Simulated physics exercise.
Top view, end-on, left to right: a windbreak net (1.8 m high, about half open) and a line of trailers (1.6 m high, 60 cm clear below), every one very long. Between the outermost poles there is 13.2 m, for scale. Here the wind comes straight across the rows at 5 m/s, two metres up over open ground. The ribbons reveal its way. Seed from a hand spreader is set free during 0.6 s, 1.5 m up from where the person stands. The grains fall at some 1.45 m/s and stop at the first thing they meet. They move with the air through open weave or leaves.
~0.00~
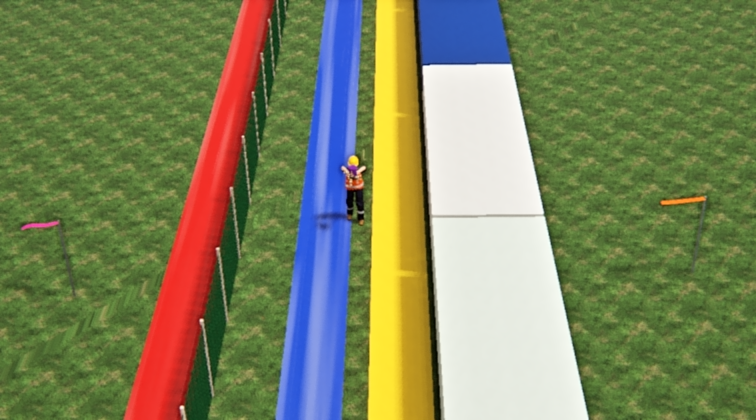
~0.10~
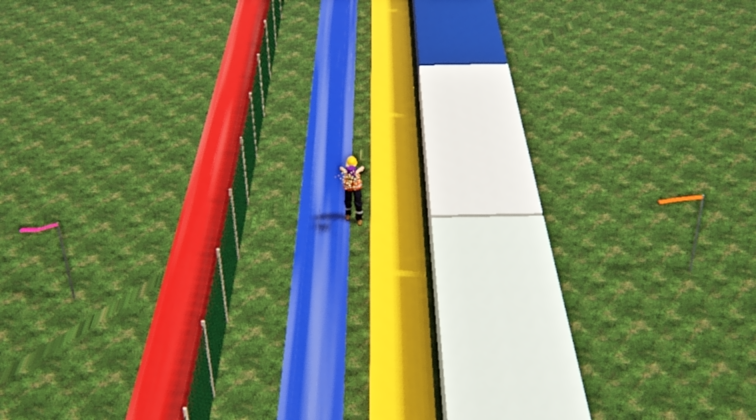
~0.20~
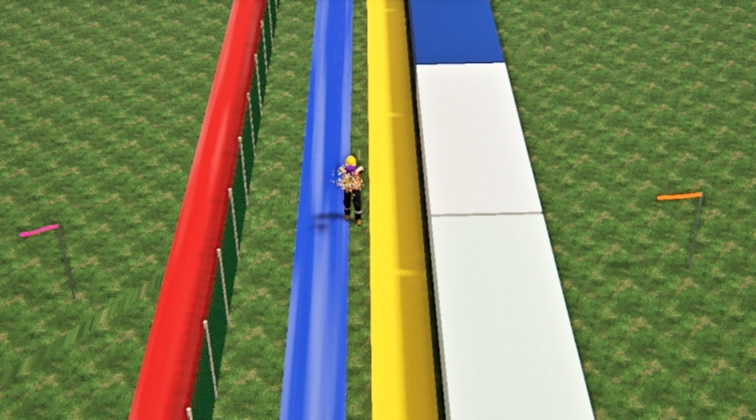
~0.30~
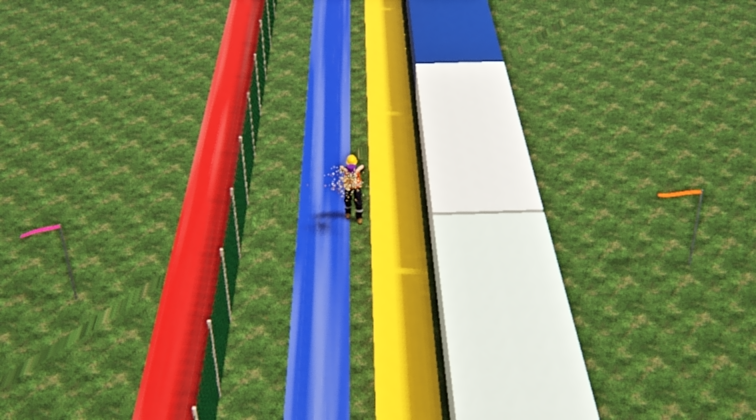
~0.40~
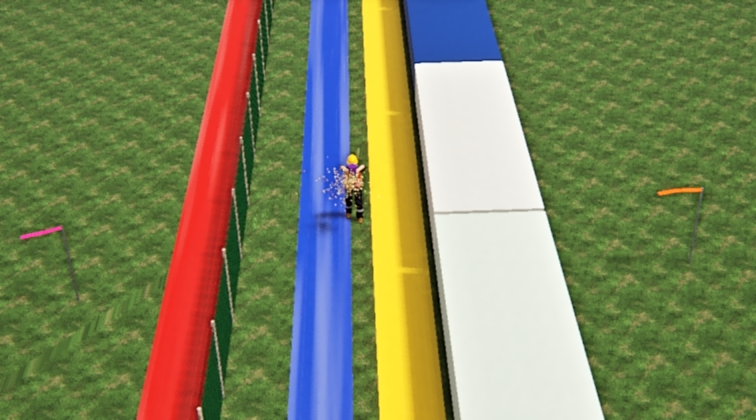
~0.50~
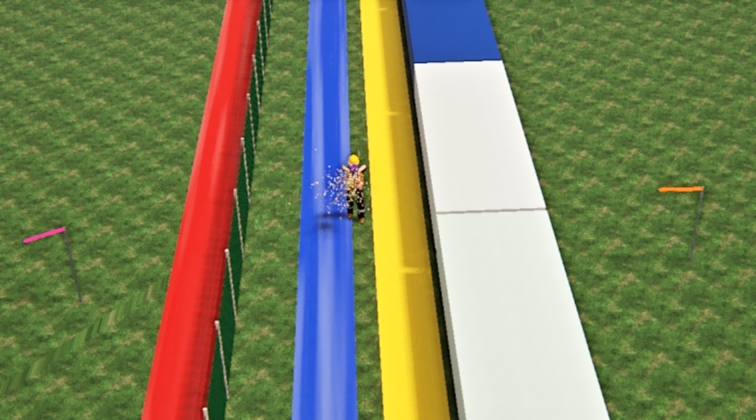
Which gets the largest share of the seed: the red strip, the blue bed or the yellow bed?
The blue one.
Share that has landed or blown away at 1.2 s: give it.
Roughly 15 per cent.
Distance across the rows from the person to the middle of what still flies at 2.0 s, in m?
Roughly 1.5 metres.
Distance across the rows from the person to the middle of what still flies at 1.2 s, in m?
I'd put it at close to 1.0 metres.
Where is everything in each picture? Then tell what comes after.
The first frame shows the left ribbon ends at (22, 229), leaning 75 degrees to the left, the seed in the air spans x = 345 to 360 around y = 175 and it comes from (353, 176).
The second frame shows the right ribbon ends at (660, 202), leaning 85 degrees to the left, the seed in the air spans x = 345 to 360 around y = 180, the yellow one passes (398, 273), the red one passes (192, 276) and the blue one passes (320, 274).
The third frame shows the left ribbon ends at (20, 234), leaning 75 degrees to the left, the seed in the air spans x = 340 to 360 around y = 180 and the top of the line of trailers crosses (479, 171).
The fourth frame shows the right ribbon ends at (659, 195), leaning 85 degrees to the left, the seed in the air spans x = 335 to 360 around y = 180, the yellow one passes (396, 207), the red one passes (206, 213) and the blue one passes (324, 209).
The fifth frame shows the left ribbon ends at (21, 238), leaning 75 degrees to the left and the seed in the air spans x = 325 to 360 around y = 185.
The sixth frame shows the right ribbon ends at (660, 190), leaning 90 degrees to the left, the seed in the air spans x = 325 to 360 around y = 185 and the top of the windbreak net crosses (238, 170).
After 1.2 s, 14 % is no longer flying here, and 0 % lies on the yellow bed, 0 % on the red strip and 9 % on the blue bed; the middle of what still flies is 0.6 m above the low ground, near (321, 211).
After 2.0 s, 76 % is no longer flying here, and 0 % lies on the yellow bed, 2 % on the red strip and 30 % on the blue bed; the middle of what still flies is 0.4 m above the low ground, near (280, 223).
After 3.5 s, 99 % is no longer flying here, and 0 % lies on the yellow bed, 5 % on the red strip and 31 % on the blue bed.
After 8.0 s, 100 % is no longer flying here, and 0 % lies on the yellow bed, 5 % on the red strip and 31 % on the blue bed.
After 45.0 s, 100 % is no longer flying here, and 0 % lies on the yellow bed, 5 % on the red strip and 31 % on the blue bed.
